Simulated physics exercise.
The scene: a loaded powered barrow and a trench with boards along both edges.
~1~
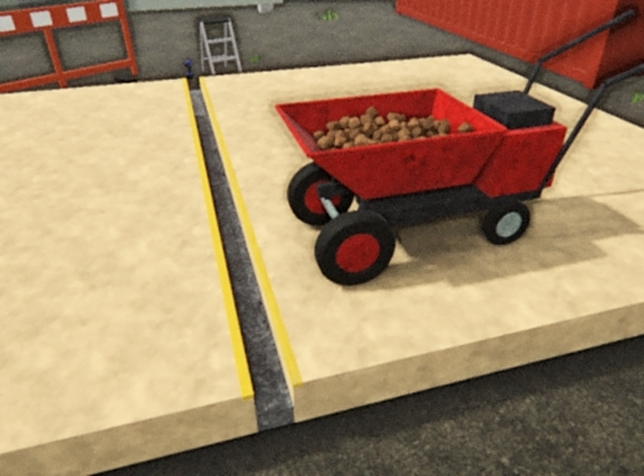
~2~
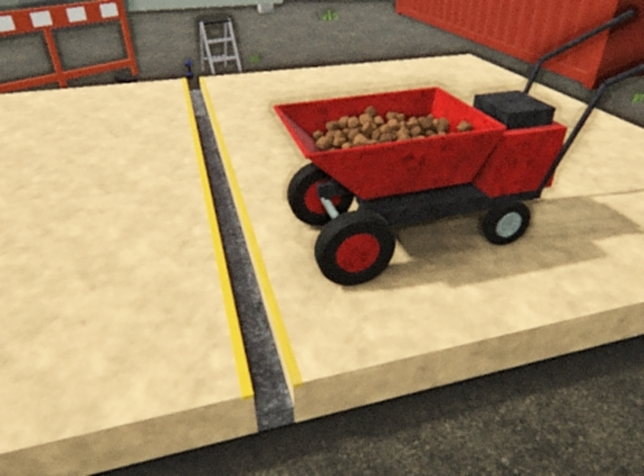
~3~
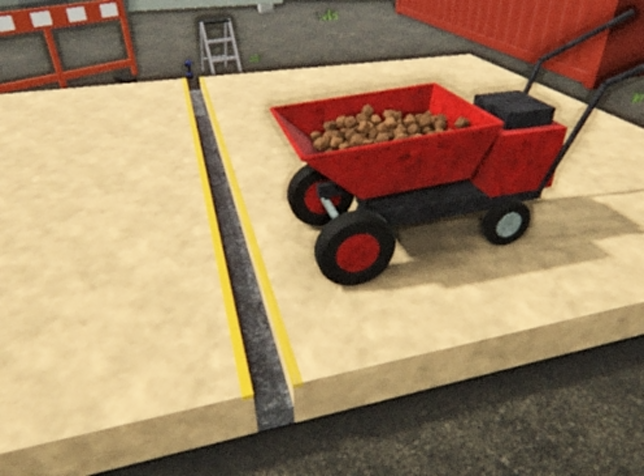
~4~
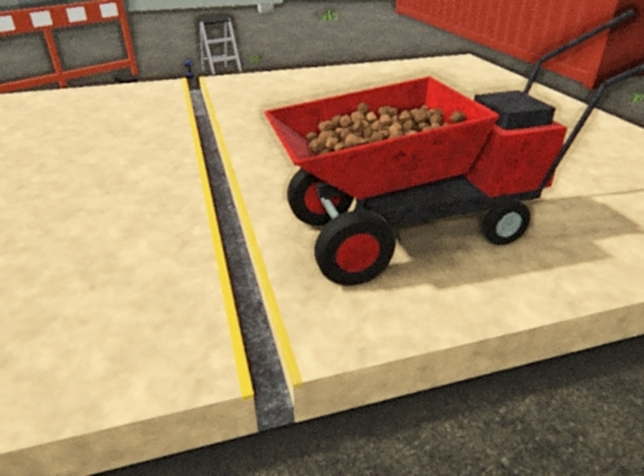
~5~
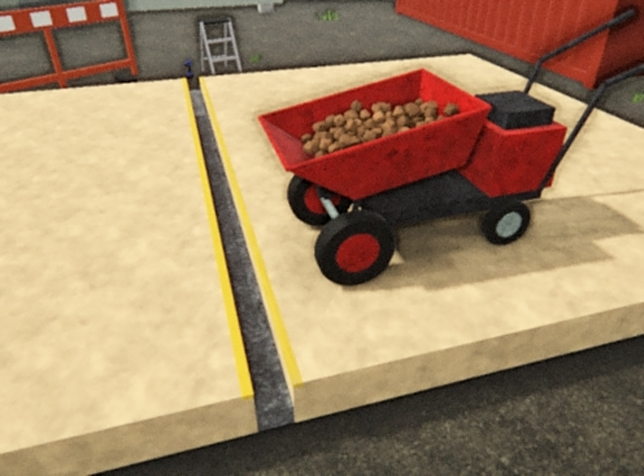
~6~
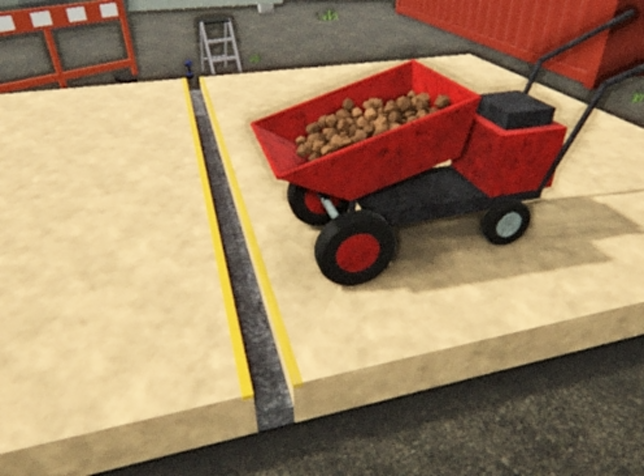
On a pale slab beside a narrow trench, a parked red powered barrow gradually tilting its skip of brown clods leftward.
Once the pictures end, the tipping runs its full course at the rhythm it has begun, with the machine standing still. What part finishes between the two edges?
In the trench: Under half.
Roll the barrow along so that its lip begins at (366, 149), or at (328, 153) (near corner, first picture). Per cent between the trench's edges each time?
The first gives 50 %, the second 40 %.
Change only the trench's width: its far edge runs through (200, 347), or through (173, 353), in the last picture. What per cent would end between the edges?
The first gives 70 %, the second 90 %.
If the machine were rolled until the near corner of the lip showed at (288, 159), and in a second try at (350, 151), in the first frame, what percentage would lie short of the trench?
In turn 0 and 10 in a hundred.
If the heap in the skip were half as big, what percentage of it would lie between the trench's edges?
Some 10 per cent.
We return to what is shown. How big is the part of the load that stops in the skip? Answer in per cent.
About 15 per cent.
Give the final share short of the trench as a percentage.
Close to 0 per cent.
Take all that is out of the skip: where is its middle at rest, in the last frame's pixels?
At about (185, 272).
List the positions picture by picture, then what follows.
The first picture shows lip of the skip (309, 156), level; top of the load (387, 131), clay clods; first edge of the trench (281, 330); far edge (236, 340), the trench under half as wide as the skip, and about as deep as wide.
The second picture shows lip of the skip (308, 157), level; top of the load (404, 131).
The third picture shows lip of the skip (303, 159), tipped barely; top of the load (402, 129).
The fourth picture shows lip of the skip (296, 164), tipped a little; top of the load (406, 117).
The fifth picture shows lip of the skip (288, 170), tipped a little; top of the load (404, 123).
The sixth picture shows lip of the skip (278, 178), tipped clearly; top of the load (406, 105); first edge of the trench (281, 330); far edge (236, 340).
Just after the last frame, skip tipped steeply; every one in the skip.
A moment on, skip tipped steeply; the larger part in the skip; just a few in or heaped over the trench; roughly a quarter beyond it; just a few falling.
Further on, skip tipped right over; about a tenth in the skip; about a tenth in or heaped over the trench; the larger part beyond it.
When it is over, skip tipped right over; about a tenth in the skip; about a tenth in or heaped over the trench; the larger part beyond it.
